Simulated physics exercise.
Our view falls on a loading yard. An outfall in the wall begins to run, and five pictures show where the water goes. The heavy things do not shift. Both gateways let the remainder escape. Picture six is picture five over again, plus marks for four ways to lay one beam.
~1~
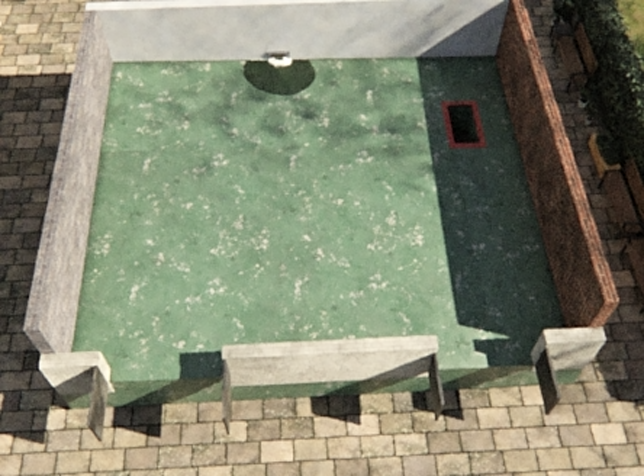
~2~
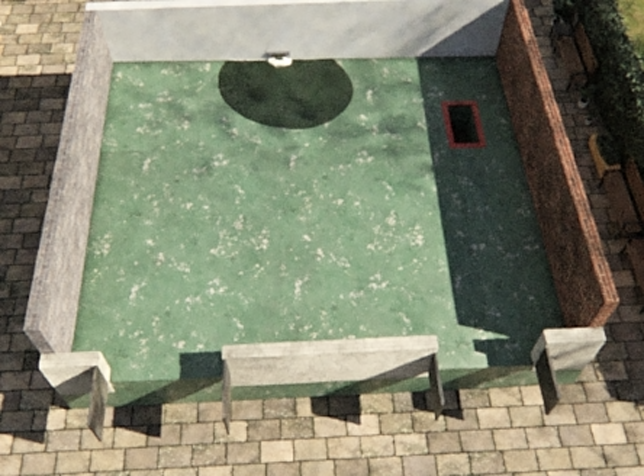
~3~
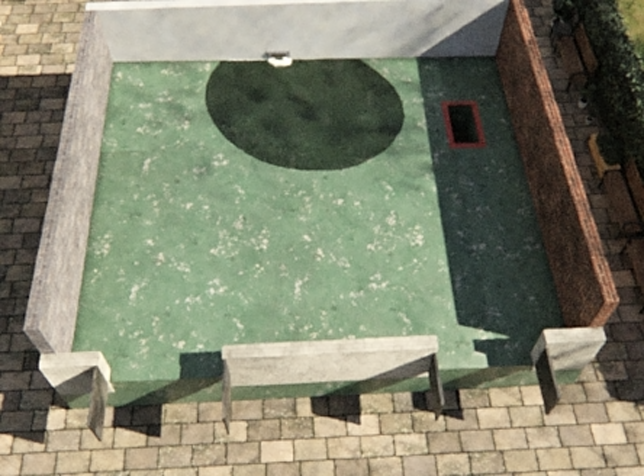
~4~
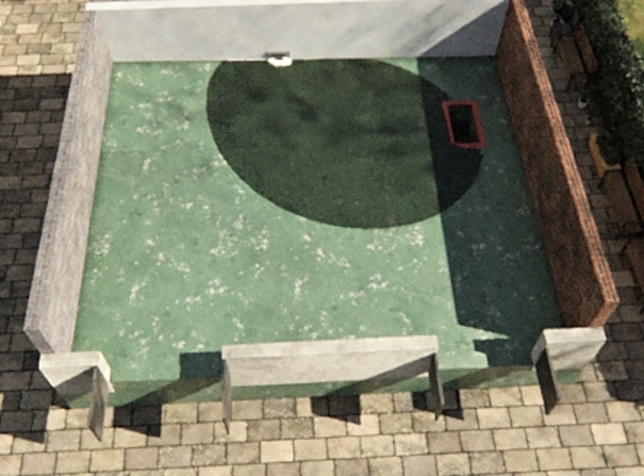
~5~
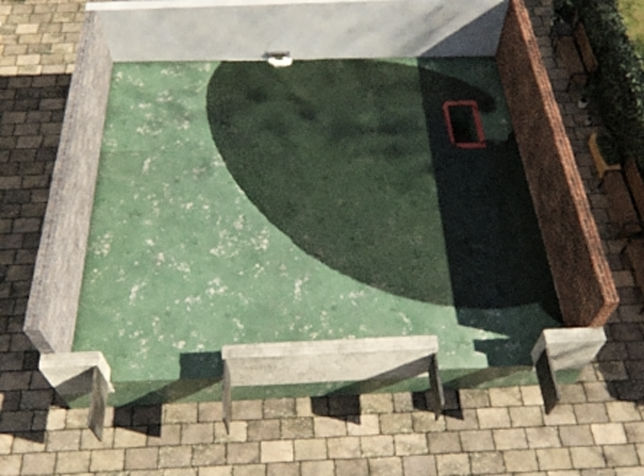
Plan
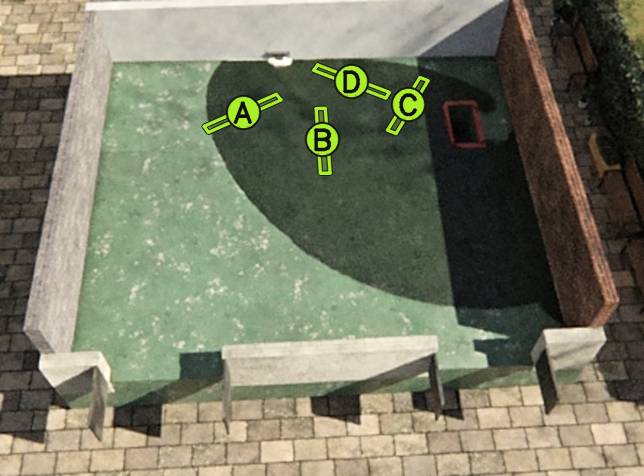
A dark, wet patch spreads across the green, pale-flecked floor of a walled loading yard, seen from high above by a camera that stays still. A small white outfall sits at the foot of the pale back wall, a red-rimmed gully lies in shade near the brick wall at right, and gaps open in the low front wall. The water widens from the outfall, reaches the gully and enters it, then stretches further toward the front right.
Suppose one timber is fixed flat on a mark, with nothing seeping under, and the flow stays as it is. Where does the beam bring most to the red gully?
The answer is place A.
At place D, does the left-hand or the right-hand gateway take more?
The right one.
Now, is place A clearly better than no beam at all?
Yes, by a good deal.
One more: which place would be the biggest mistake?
Here it is place C.
On the marked copy, A from (206, 129) to (278, 97); B from (325, 173) to (320, 108); C from (391, 131) to (423, 79); D from (315, 67) to (387, 95).
For place A, about 29 % of the stream runs into the red gully, about 69 % out by the gates.
For place B, about 18 % of the stream runs into the red gully, about 81 % out by the gates.
For place C, about 3 % of the stream runs into the red gully, about 97 % out by the gates.
For place D, about 16 % of the stream runs into the red gully, about 84 % out by the gates.
